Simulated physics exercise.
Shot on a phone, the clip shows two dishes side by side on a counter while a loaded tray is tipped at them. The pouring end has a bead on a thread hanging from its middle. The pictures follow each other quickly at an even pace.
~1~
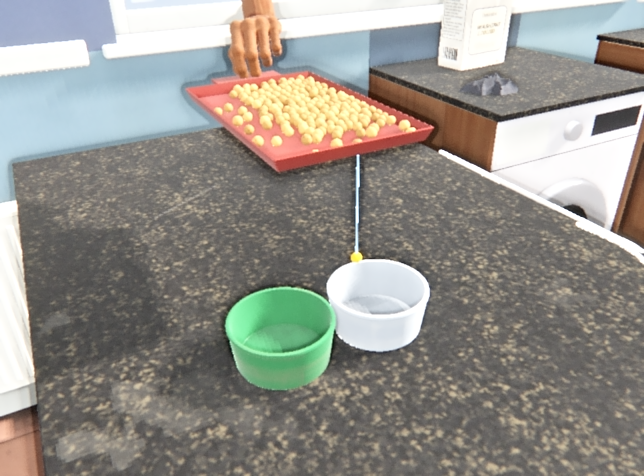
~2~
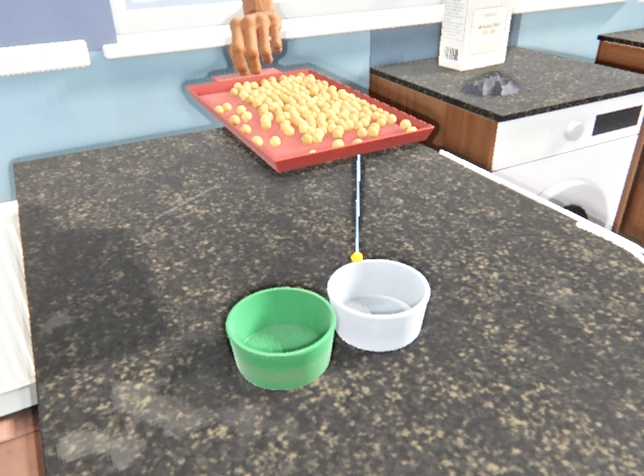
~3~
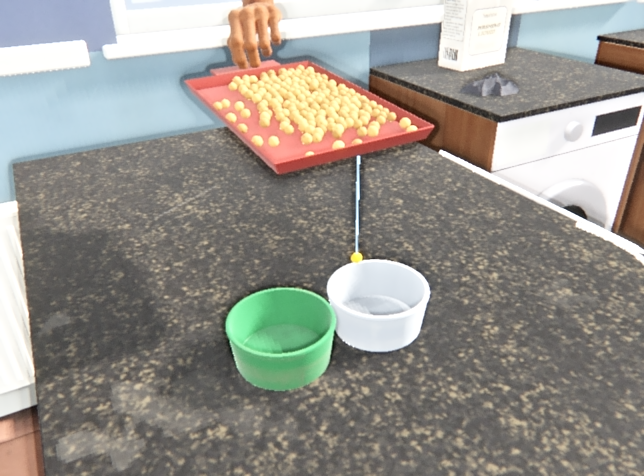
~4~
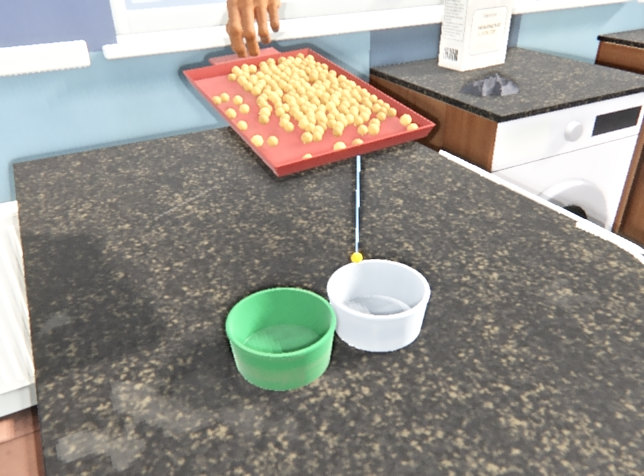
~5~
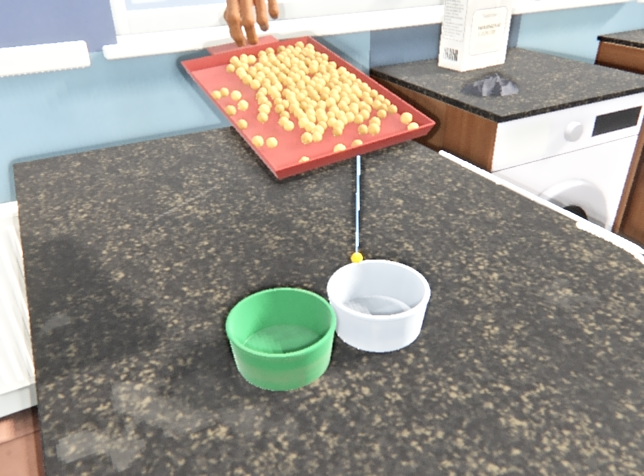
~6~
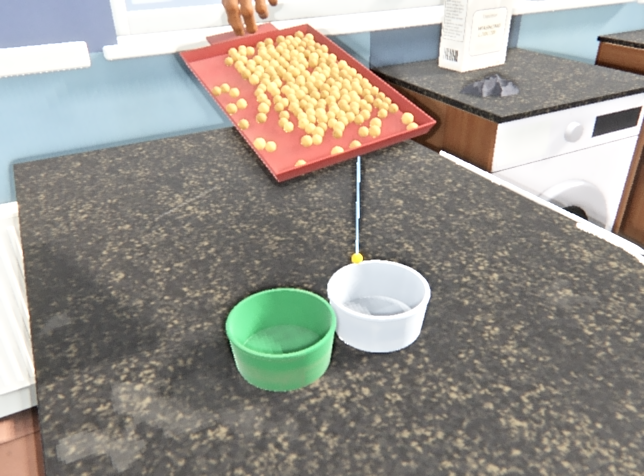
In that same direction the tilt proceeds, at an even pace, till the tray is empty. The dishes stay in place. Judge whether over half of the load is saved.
Over half of it is saved.
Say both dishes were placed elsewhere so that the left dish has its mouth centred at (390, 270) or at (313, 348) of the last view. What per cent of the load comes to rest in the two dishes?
It works out to 0 percent and then 30 percent.
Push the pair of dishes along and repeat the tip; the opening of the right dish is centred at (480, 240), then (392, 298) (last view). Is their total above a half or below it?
Well, not up to half at the first spot and in excess of half at the second.
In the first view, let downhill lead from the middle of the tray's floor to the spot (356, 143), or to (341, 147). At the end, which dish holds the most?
So, the dish at the right the first time round, the dish at the right the second.
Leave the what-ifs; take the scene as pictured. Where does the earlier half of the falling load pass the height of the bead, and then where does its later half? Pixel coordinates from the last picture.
Earlier half at (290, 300), later half at (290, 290).
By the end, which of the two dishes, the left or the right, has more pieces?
The one to the left.
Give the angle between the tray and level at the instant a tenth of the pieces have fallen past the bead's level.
Roughly 45 degrees of turn.
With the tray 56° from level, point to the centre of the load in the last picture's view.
Roughly at (299, 260).
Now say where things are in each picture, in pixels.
In the first frame, corners of the pouring end at (277, 157) and (426, 127), level; middle of the load at (309, 108), round wooden beads; left dish at (305, 366); right dish at (405, 328); bead on its thread at (356, 258).
In the second frame, corners of the pouring end at (278, 158) and (426, 126), level; middle of the load at (310, 107).
In the third frame, corners of the pouring end at (278, 160) and (426, 125), tipped barely, lowest at the left corner; middle of the load at (309, 103).
In the fourth frame, corners of the pouring end at (278, 163) and (427, 123), tipped a little, lowest at the left corner; middle of the load at (309, 96).
In the fifth frame, corners of the pouring end at (278, 166) and (427, 122), tipped a little, lowest at the left corner; middle of the load at (309, 91), a small part on the move.
In the sixth frame, corners of the pouring end at (279, 169) and (428, 121), tipped a little, lowest at the left corner; middle of the load at (309, 87), nearly all on the move; left dish at (305, 367); right dish at (405, 329).
Soon after the last picture, tray tipped steeply; about a third on the tray; about a third in the left dish; a small part in the right dish; a stray few outside both; about a quarter in the air.
A little later, tray tipped right over; most in the left dish; about a quarter in the right dish; a small part outside both.
Later still, tray tipped past a quarter turn; most in the left dish; about a quarter in the right dish; a small part outside both.
At rest, tray tipped past a quarter turn; most in the left dish; about a quarter in the right dish; a small part outside both.
